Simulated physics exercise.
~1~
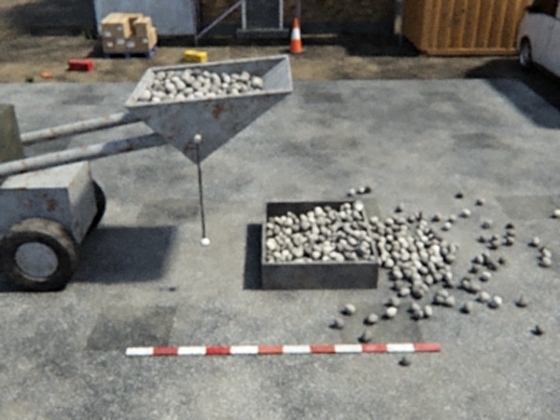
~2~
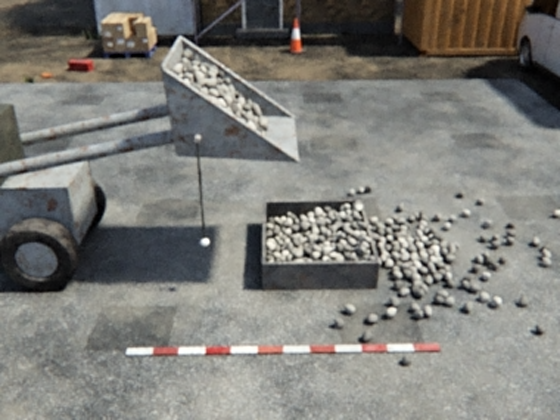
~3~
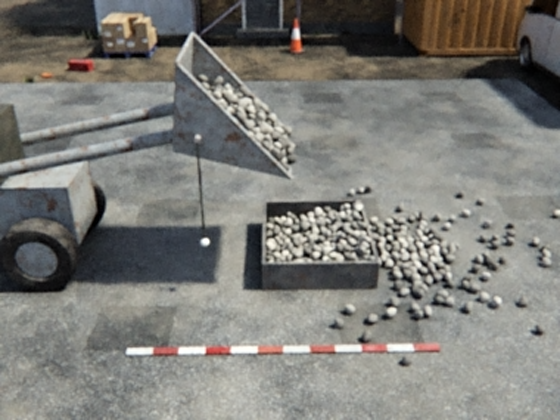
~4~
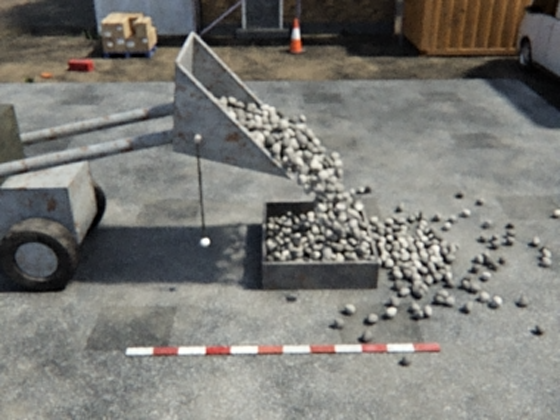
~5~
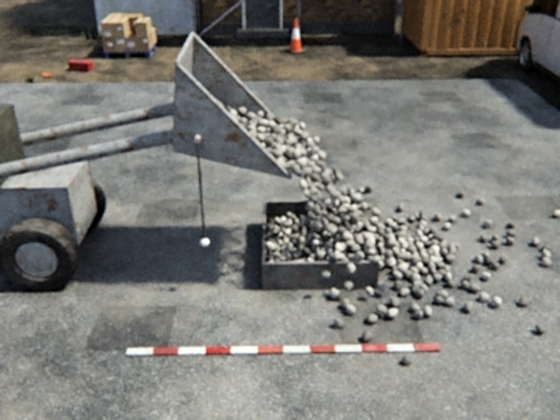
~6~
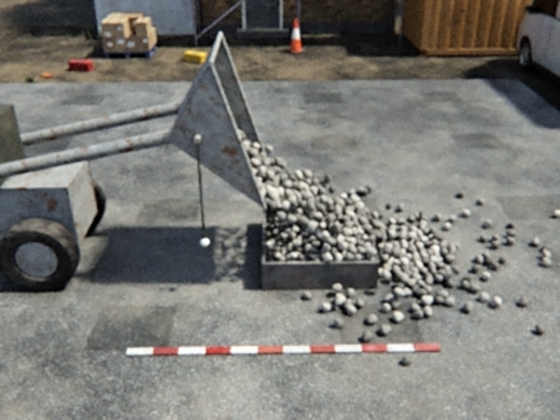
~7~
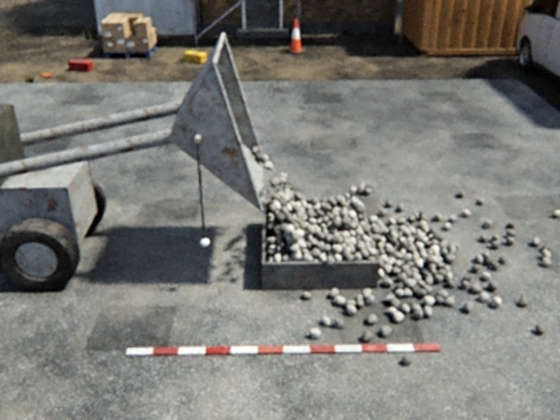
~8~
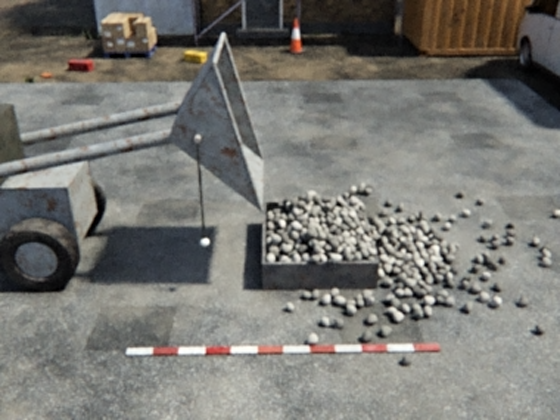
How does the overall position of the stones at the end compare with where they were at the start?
The stones as a whole lie lower and farther to the right at the end. At the start many are up in the raised bucket, while at the end they all rest in the bin or on the ground around it.
At first, a loader on the left holds a bucket of round grey stones above a dark bin, which already contains stones, with more scattered on the ground to its right. The bucket tips down to the right, and its stones slide toward the lower edge. They then pour into the bin in a thick stream, some spilling over to the right and front. The bucket tips more steeply and the last stones slide out. In the end, the empty bucket hangs still beside the heaped bin, with stones strewn around its right side and front.
